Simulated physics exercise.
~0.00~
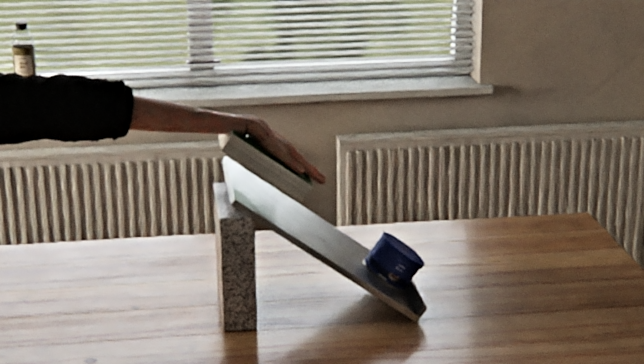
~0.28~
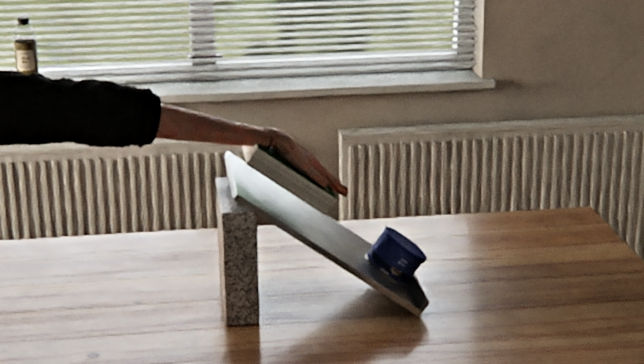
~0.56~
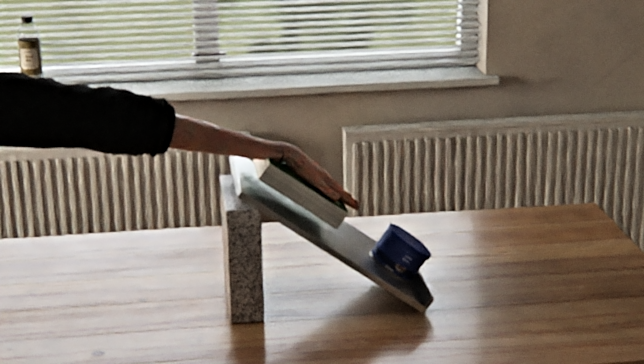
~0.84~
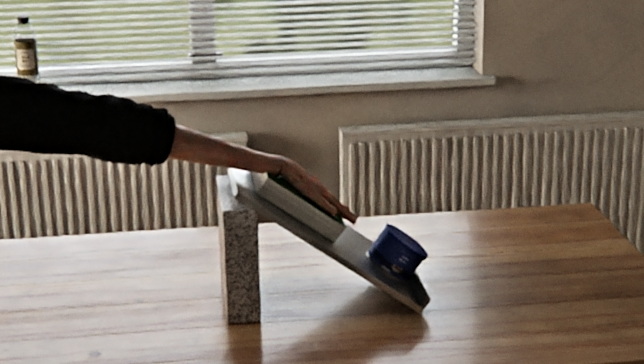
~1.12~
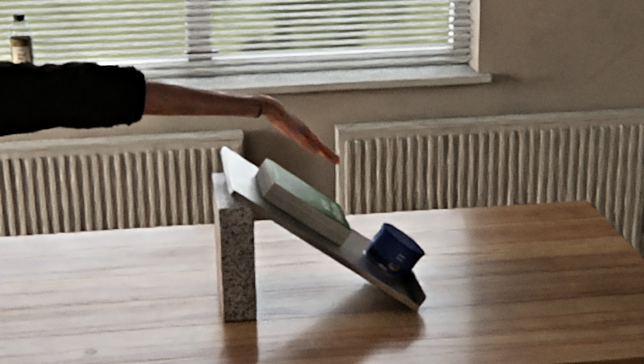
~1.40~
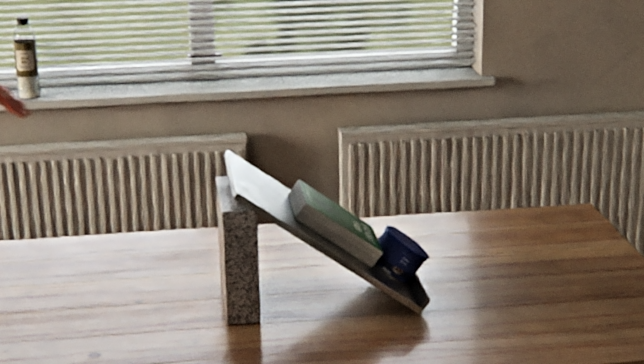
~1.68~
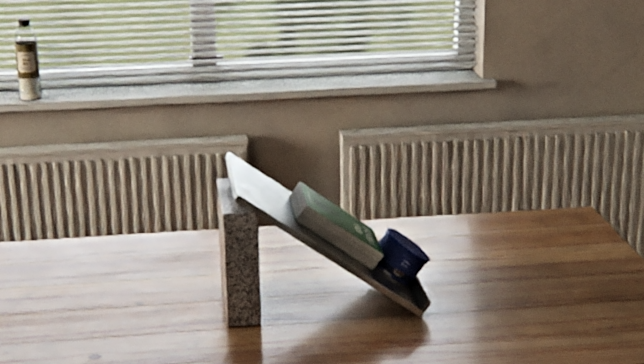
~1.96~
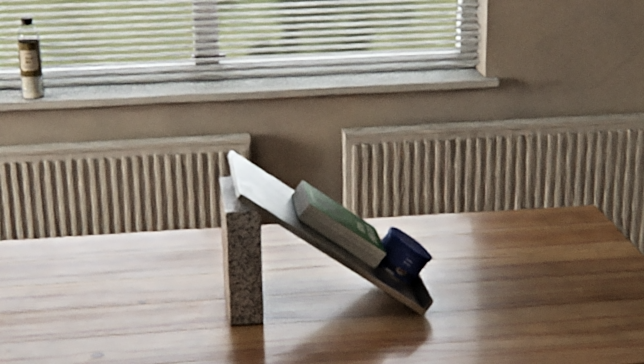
At first, a hand holds a green book near the top of a sloping board that rests on a speckled block, with a blue tub sitting near the lower end. The hand guides the book a short way down to the right and settles it on the slope. Then the hand lets go and draws back to the left, while the book slides a little further down the board. It comes to a stop against the blue tub, which stays in its place. At the end, the book and tub rest together on the board, with the hand gone from view.
